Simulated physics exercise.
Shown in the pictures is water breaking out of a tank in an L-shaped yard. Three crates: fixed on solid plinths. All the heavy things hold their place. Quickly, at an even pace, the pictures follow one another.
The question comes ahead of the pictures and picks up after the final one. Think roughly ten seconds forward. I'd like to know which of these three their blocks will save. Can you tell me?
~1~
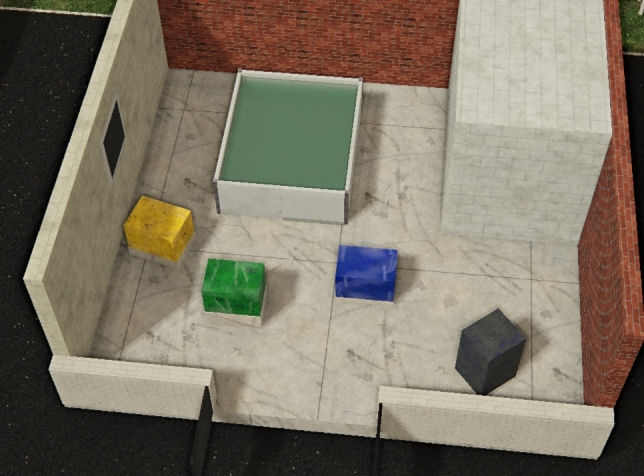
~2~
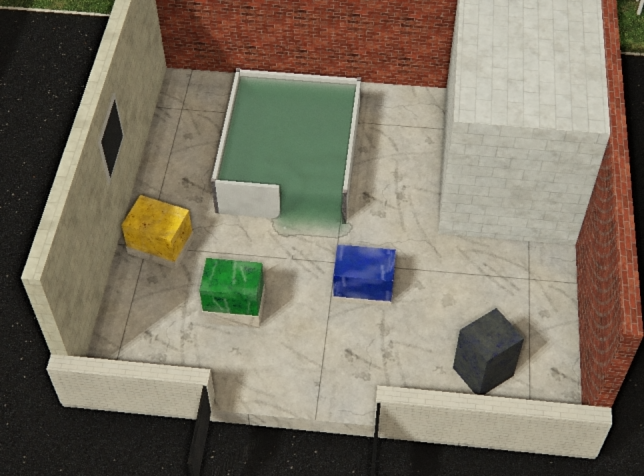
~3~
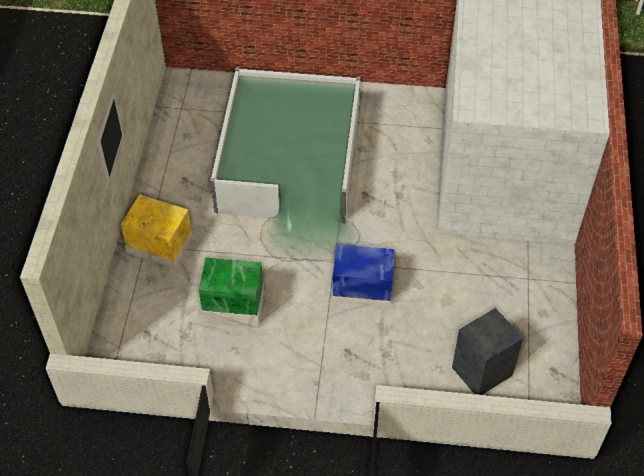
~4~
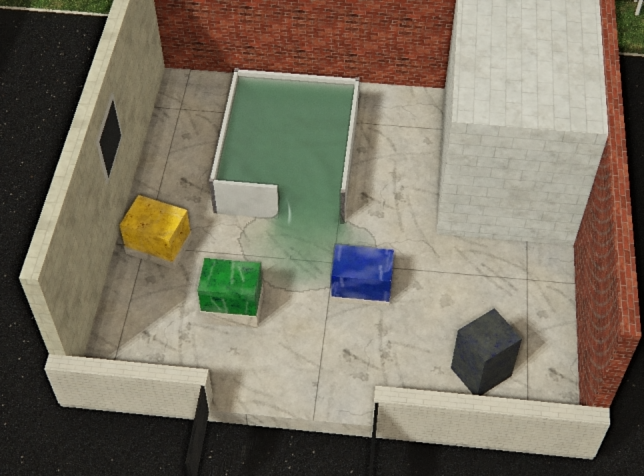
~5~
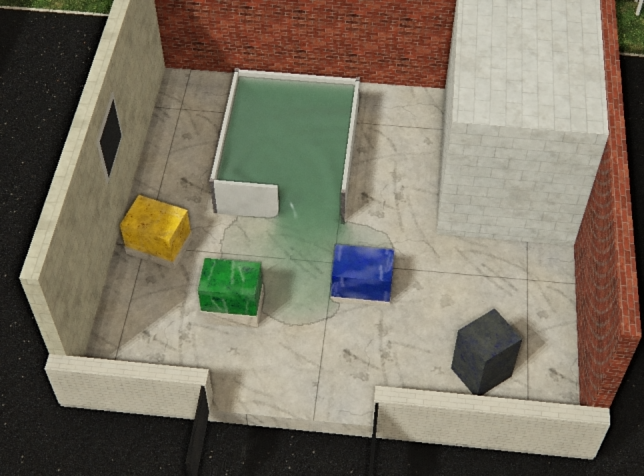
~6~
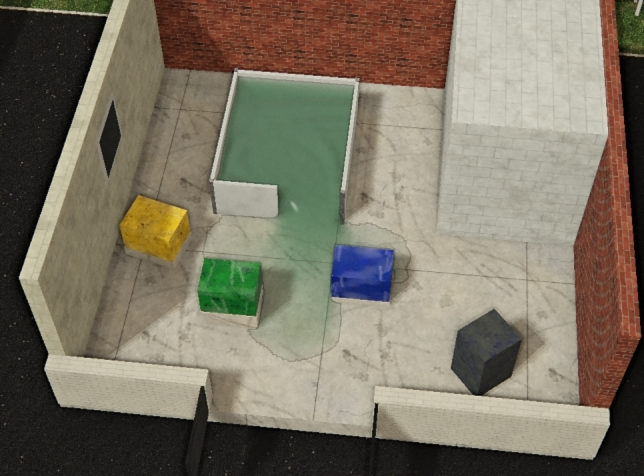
Sure: The blue crate does get wet; the green crate comes through dry; the yellow crate comes through dry.
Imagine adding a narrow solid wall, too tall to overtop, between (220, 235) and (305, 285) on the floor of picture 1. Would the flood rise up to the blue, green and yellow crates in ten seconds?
Blue is flooded; green is left untouched; yellow is left untouched.
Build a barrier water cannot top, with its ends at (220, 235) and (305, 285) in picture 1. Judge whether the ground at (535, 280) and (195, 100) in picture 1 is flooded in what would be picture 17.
In order, I'd call them inundated and bare.
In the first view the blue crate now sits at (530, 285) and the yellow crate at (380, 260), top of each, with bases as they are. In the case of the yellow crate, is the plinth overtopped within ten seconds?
As for the yellow one, it is dampened.
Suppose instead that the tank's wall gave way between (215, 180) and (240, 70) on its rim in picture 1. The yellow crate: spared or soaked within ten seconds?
In my view the yellow one gets reached.
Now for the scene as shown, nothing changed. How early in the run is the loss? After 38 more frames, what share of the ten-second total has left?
Result, approximate: 75 per cent.
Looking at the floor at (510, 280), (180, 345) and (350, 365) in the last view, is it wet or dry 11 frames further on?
First inundated, second spared, third inundated.
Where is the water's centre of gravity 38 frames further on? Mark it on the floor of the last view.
At about (316, 234).
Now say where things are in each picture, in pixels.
Still water in the tank at (291, 132), in the first picture.
Water pours out at (311, 208) and has run to (345, 232), in the second picture.
Water pours out at (311, 209) and has run to (273, 250), in the third picture.
The front is at (289, 287), out from the gap at (310, 211), in the fourth picture.
Water pours out at (310, 211) and has run to (292, 320), in the fifth picture.
The front is at (294, 355), out from the gap at (309, 211), in the sixth picture.
A moment on, water covers 25 % of the floor; the blue crate water round its plinth, the green crate water round its plinth, the yellow crate water round its plinth.
Next, water covers 40 % of the floor; the blue crate water round its plinth, the green crate water round its plinth, the yellow crate water round its plinth.
Then, water covers 55 % of the floor; the blue crate water round its plinth, the green crate water round its plinth, the yellow crate water round its plinth.
Later, water covers 75 % of the floor; the blue crate water round its plinth, the green crate water round its plinth, the yellow crate water round its plinth.
In the end, water covers 90 % of the floor; the blue crate was topped, the green crate stayed above the water, the yellow crate stayed above the water.
